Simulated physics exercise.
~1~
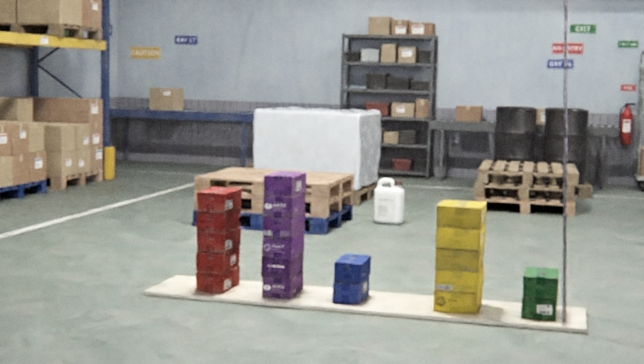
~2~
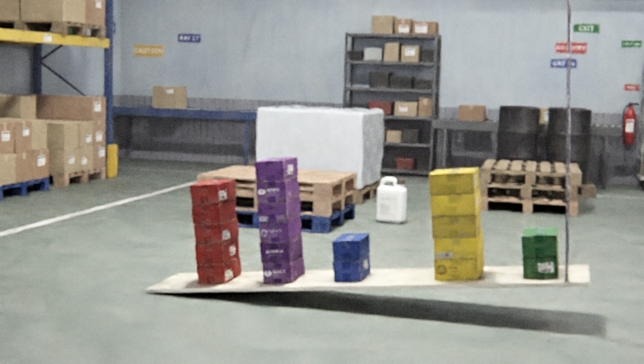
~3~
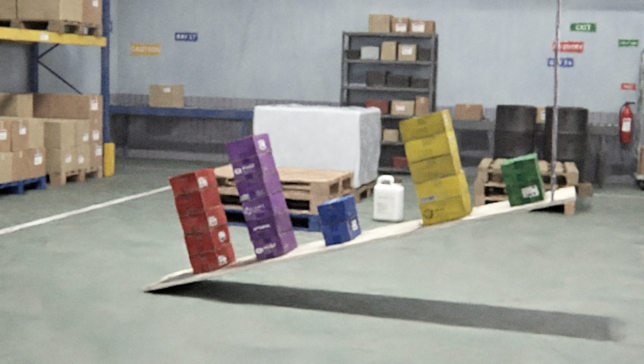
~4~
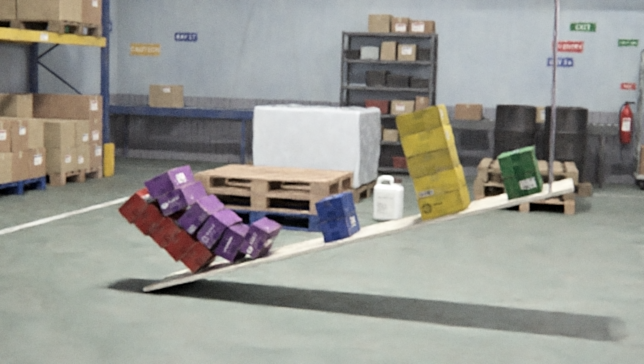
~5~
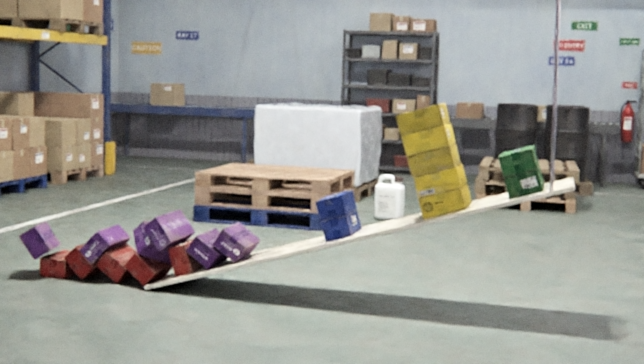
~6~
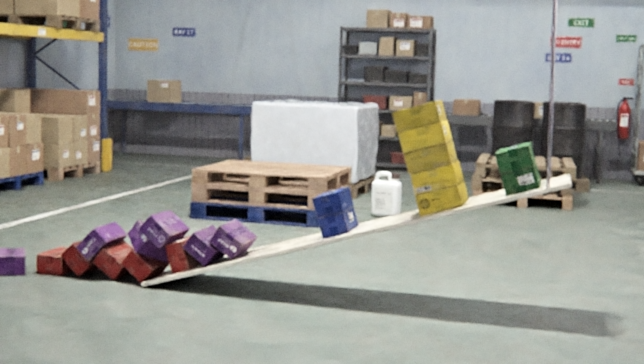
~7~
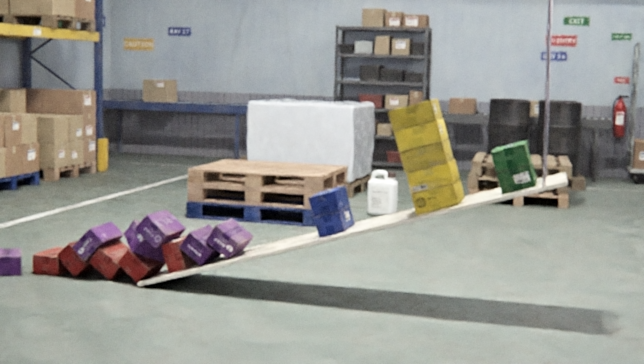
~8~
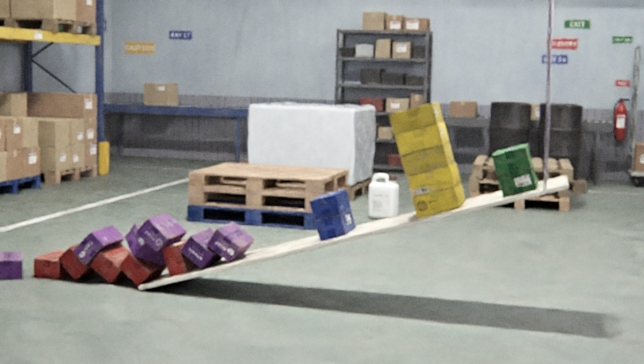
A long board on a warehouse floor rose at its right end until the tall purple and red stacks toppled left, spilling their boxes in a heap around the low end, while the yellow, blue and green piles stayed standing, tilted, on the slope.
